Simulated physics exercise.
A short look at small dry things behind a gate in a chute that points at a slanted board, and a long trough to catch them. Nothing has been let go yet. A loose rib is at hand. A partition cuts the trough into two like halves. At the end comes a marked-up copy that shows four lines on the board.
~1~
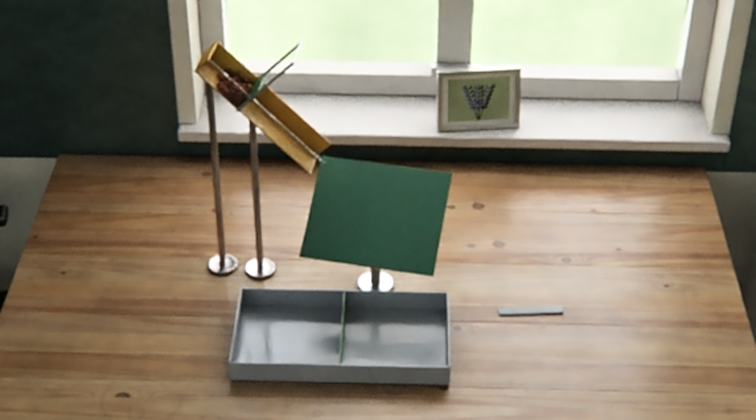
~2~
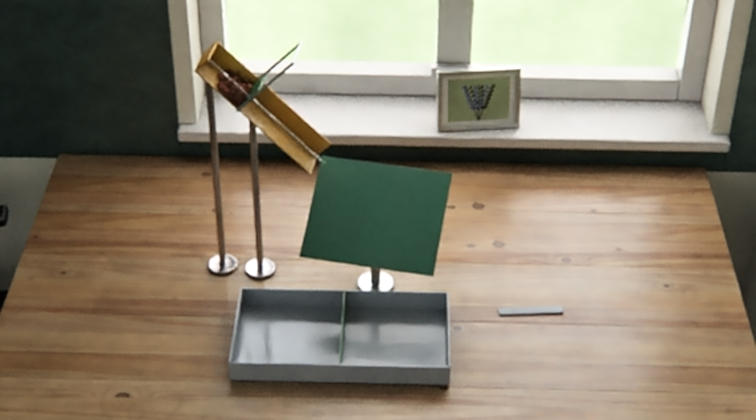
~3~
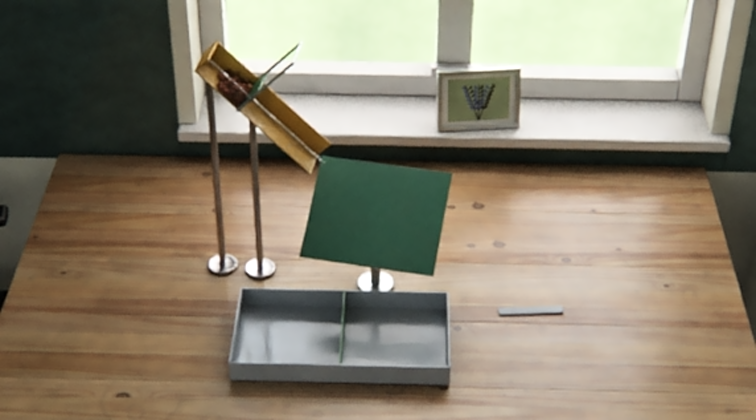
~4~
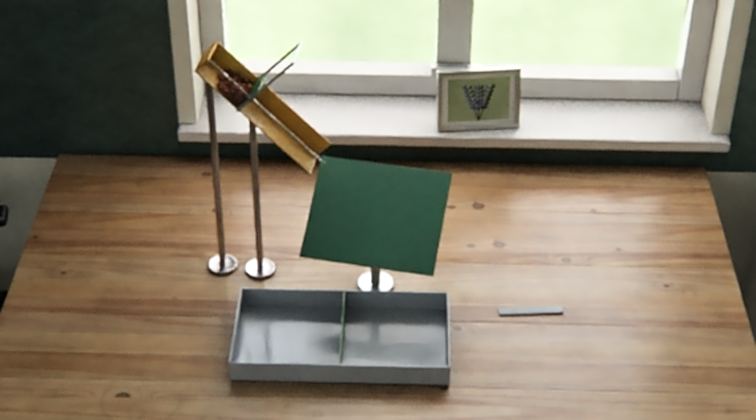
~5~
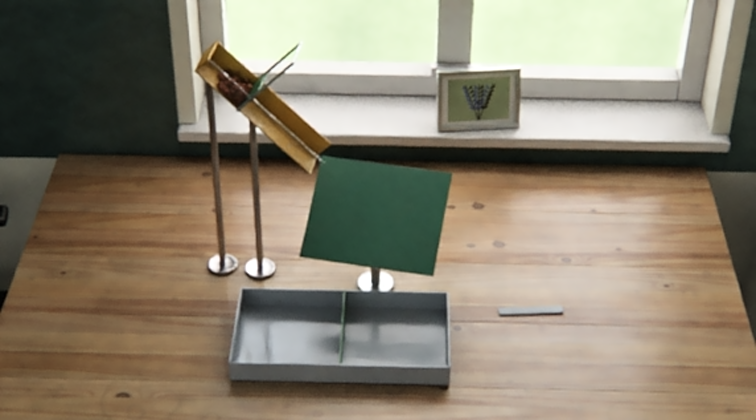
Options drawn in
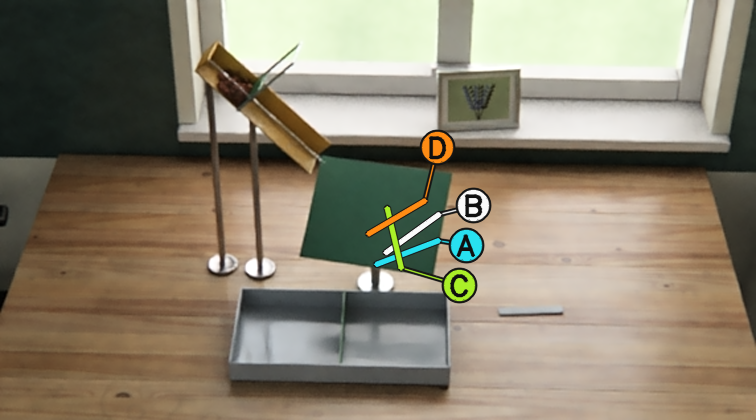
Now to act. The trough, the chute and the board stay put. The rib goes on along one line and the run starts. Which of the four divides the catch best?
It is D.
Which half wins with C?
More lands on the right.
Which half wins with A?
Right.
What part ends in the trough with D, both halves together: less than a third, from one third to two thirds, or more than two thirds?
Line D gives more than two thirds.
On the marked copy, line A from (438, 240) to (376, 264); line B from (438, 214) to (386, 252); line C from (387, 208) to (401, 267); line D from (424, 200) to (368, 233).
With A, of what is caught, about a quarter in the left half, most in the right.
With B, of what is caught, a small part in the left half, most in the right.
With C, of what is caught, a small part in the left half, most in the right.
With D, of what is caught, about half in the left half, about half in the right.
